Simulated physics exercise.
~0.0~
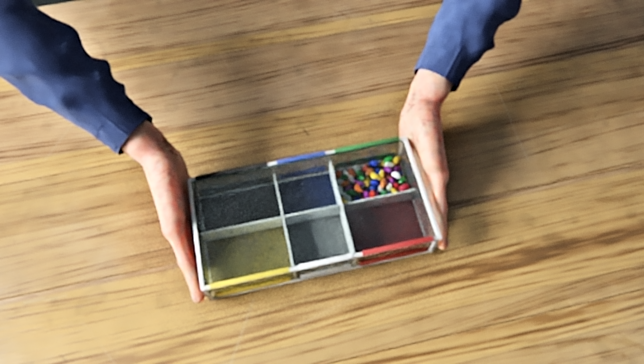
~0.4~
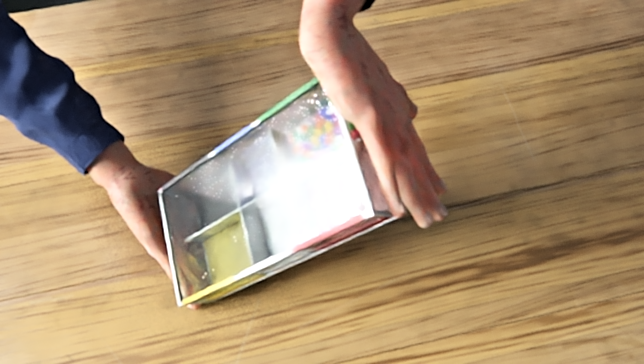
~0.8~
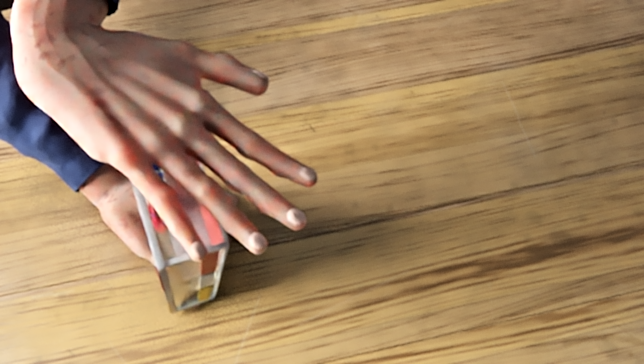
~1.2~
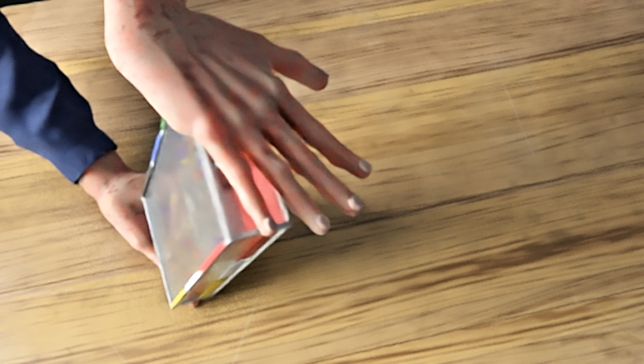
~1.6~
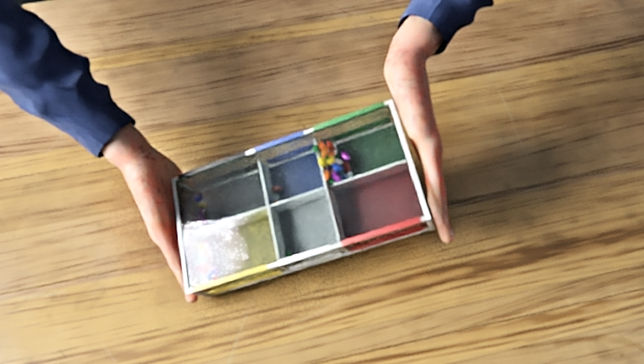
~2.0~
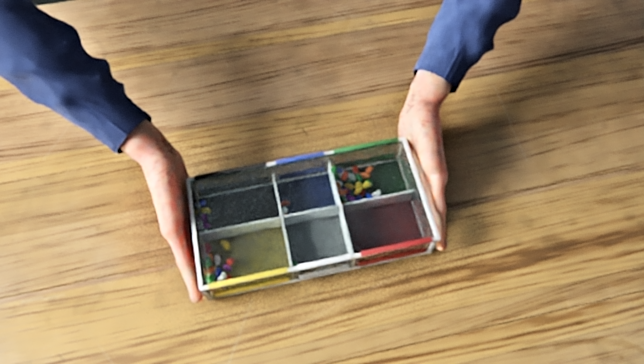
Two hands tip a divided box steeply and lower it, leaving colourful pieces in separate compartments.
